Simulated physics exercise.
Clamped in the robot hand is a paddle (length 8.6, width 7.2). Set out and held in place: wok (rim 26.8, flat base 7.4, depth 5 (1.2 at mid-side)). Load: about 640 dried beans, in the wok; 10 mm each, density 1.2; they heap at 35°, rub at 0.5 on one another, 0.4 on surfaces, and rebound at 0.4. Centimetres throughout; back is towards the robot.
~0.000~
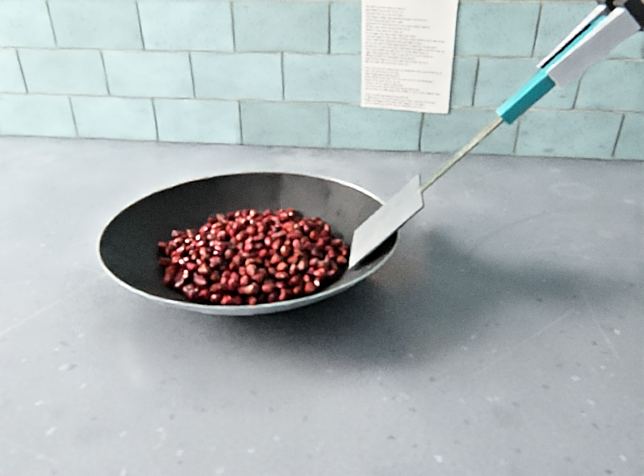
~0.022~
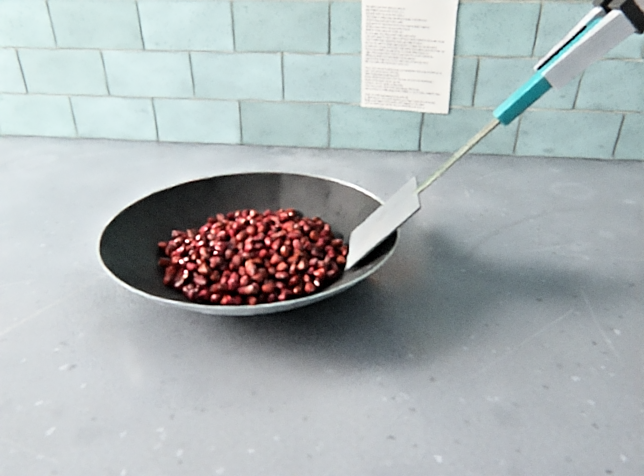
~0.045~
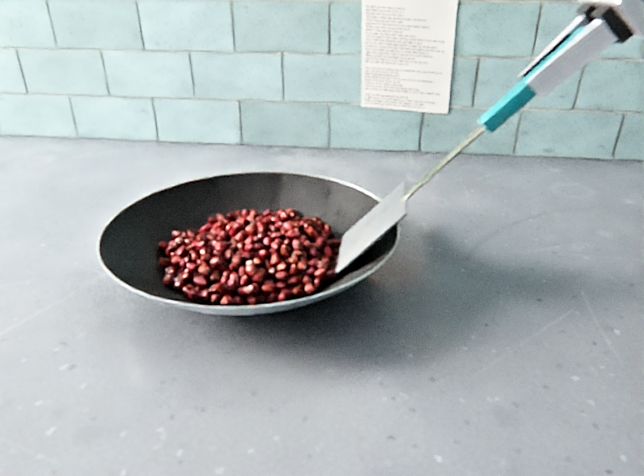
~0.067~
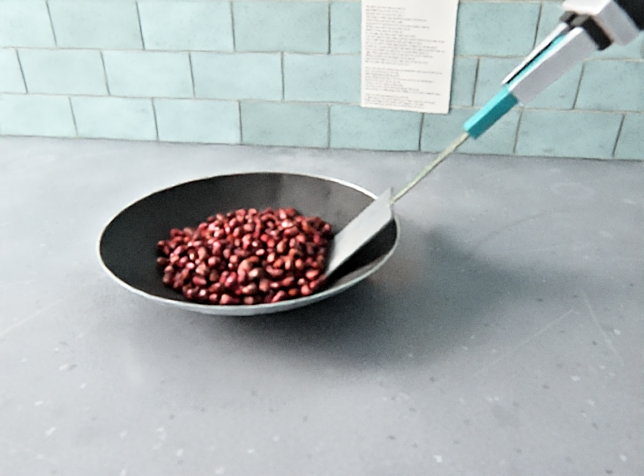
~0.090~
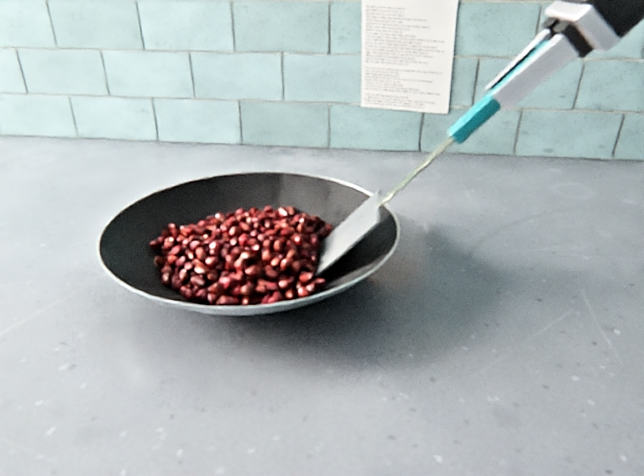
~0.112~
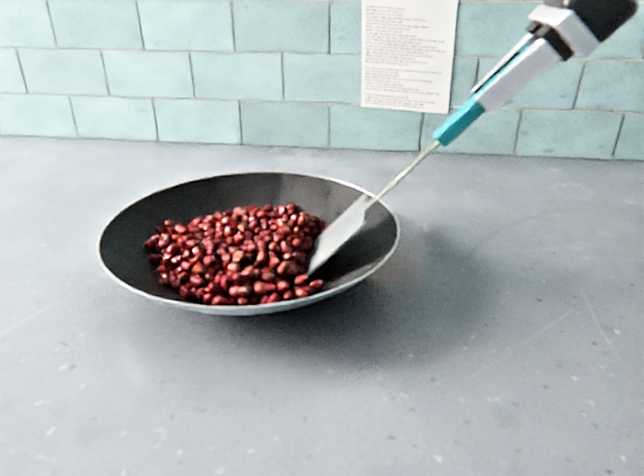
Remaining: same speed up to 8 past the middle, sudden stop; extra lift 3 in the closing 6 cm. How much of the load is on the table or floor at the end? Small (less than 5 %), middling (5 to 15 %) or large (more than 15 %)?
On the table or floor the share is middling, 5 to 15 %.
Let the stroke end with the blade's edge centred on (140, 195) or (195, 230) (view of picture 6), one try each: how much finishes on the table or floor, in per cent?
Some 35 and 0 per cent.
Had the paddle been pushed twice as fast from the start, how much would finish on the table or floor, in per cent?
It would be near 30 per cent.
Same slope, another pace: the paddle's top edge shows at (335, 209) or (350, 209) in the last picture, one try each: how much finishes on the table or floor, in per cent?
About 25 and 20 per cent.
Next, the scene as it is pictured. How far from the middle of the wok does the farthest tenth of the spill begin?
About 20 cm.
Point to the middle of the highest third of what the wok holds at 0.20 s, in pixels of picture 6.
At about (197, 234).
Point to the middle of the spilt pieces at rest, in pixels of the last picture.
At about (95, 256).
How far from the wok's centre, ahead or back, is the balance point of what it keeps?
Roughly 5.0 cm ahead.
By 0.20 s, sloping 48°, highest piece 5 above the table; 639 in the wok.
By 0.30 s, sloping 48°, highest piece 7 above the table; 635 in the wok, 4 on the blade or in flight.
By 0.54 s, sloping 48°, highest piece 7 above the table; 585 in the wok, 48 on the table or floor, 6 on the blade or in flight.
By 1.59 s, sloping 48°, highest piece 7 above the table; 584 in the wok, 55 on the table or floor.
Final count, 584 in the wok, 55 on the table or floor. That is 9 % on the table or floor.
